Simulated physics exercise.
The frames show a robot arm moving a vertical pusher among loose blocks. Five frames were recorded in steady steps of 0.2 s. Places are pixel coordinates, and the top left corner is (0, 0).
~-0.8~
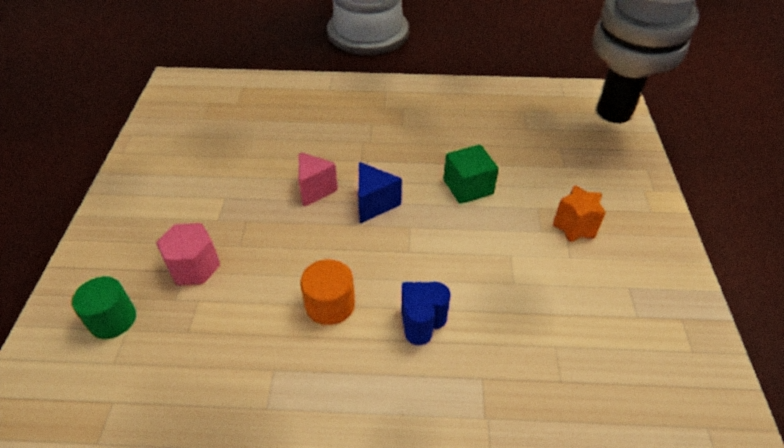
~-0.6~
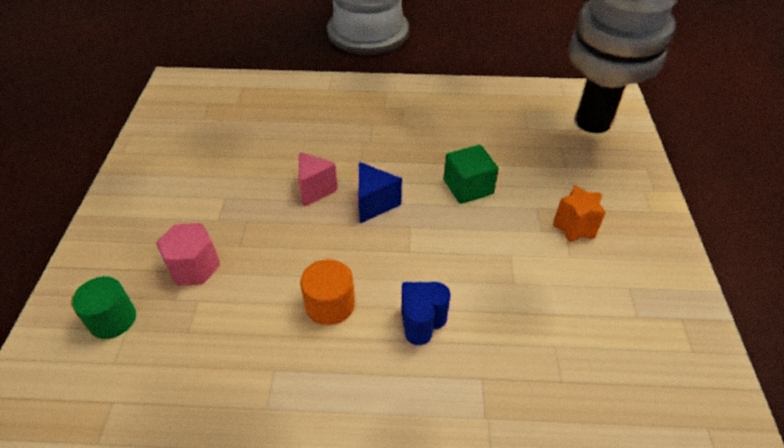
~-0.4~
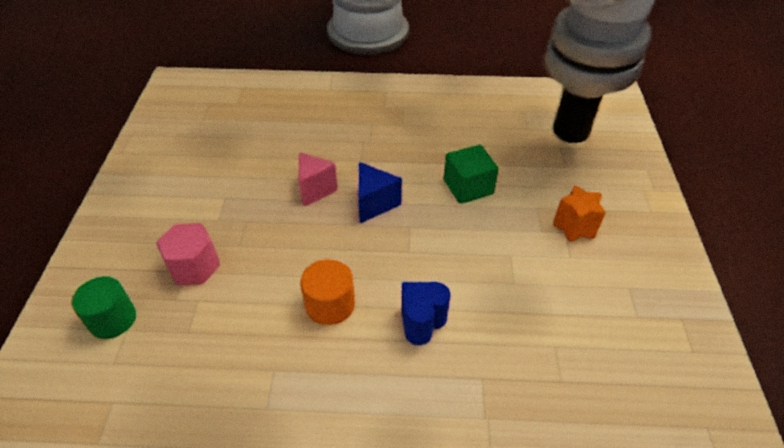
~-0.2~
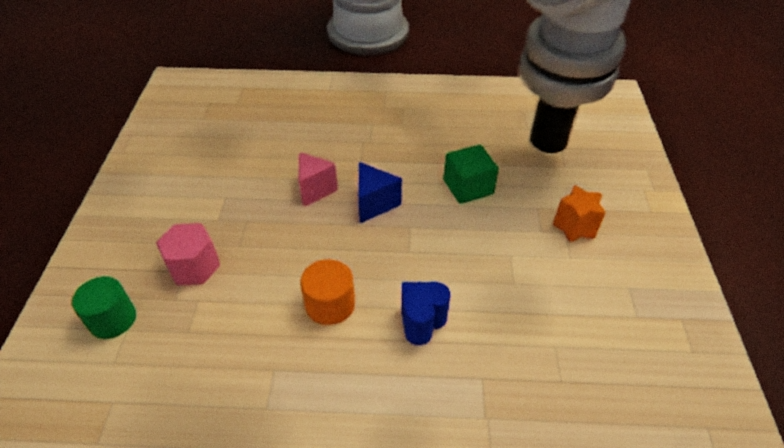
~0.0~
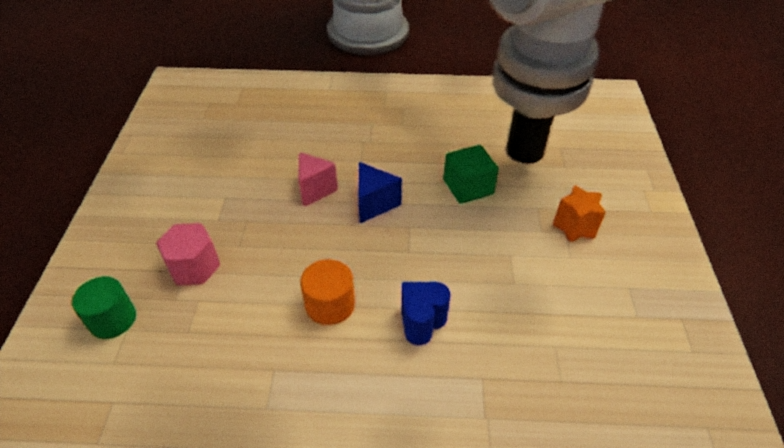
A robot arm moves its black pusher left and nearer across a wooden table, between a green cube and an orange star.
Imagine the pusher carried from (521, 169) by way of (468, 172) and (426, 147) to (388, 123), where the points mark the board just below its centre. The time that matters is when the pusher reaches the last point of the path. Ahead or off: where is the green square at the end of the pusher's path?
I'd say it has come free.
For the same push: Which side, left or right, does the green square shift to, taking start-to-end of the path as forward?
Heads left.
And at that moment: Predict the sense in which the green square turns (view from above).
Viewed from the top, it goes anticlockwise.
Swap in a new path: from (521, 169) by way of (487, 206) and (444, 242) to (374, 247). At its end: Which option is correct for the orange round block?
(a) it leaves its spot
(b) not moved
Letter b.
The first path, step by step. One third of the way, pusher at (470, 154); green square at (444, 164), turned 35° anticlockwise.
Two thirds of the way, pusher at (426, 128); green square at (443, 164), turned 35° anticlockwise.
At the end, pusher at (388, 105); green square at (443, 164), turned 35° anticlockwise; orange star-shaped block not moved.
